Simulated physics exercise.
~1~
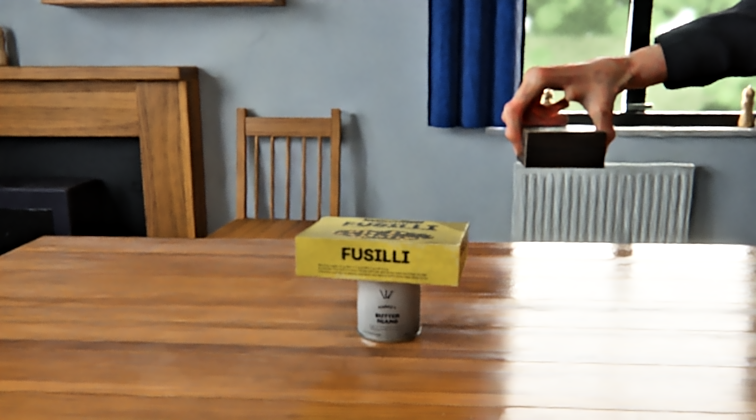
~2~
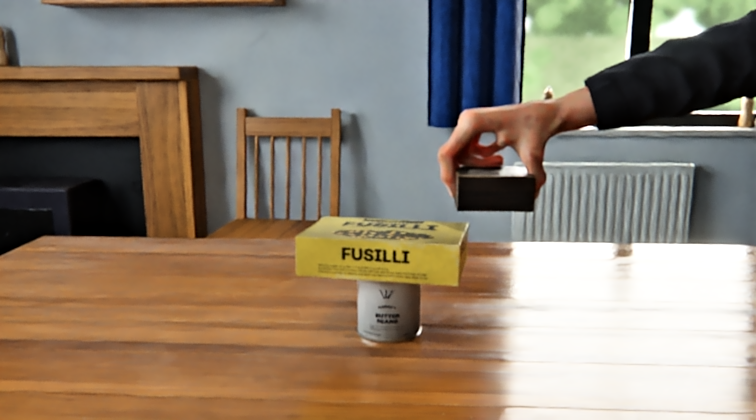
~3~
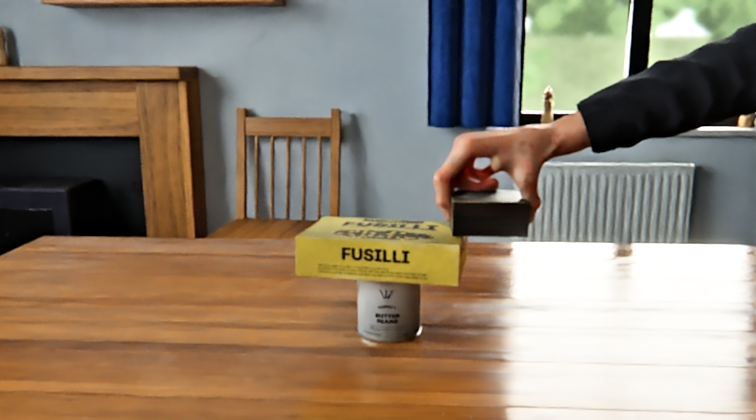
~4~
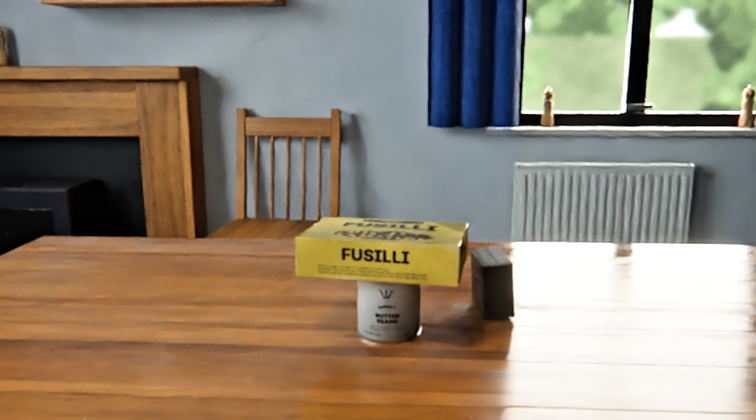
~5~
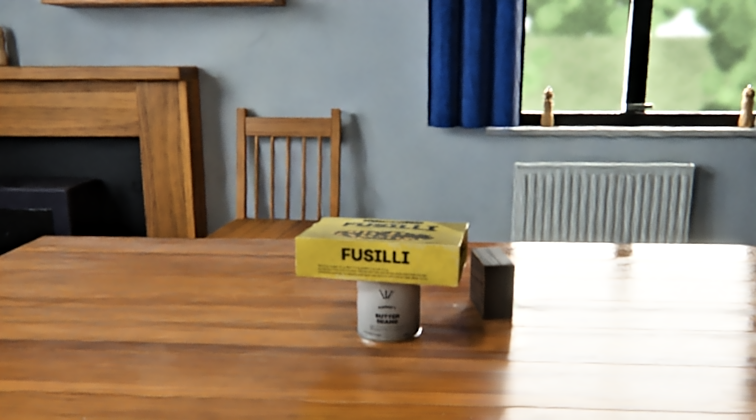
We see a yellow fusilli packet resting on a white tin on a wooden table as a hand lowers a black block toward the packet's right end. The block drops off beside it and ends upright on the table, while packet and tin stay put.
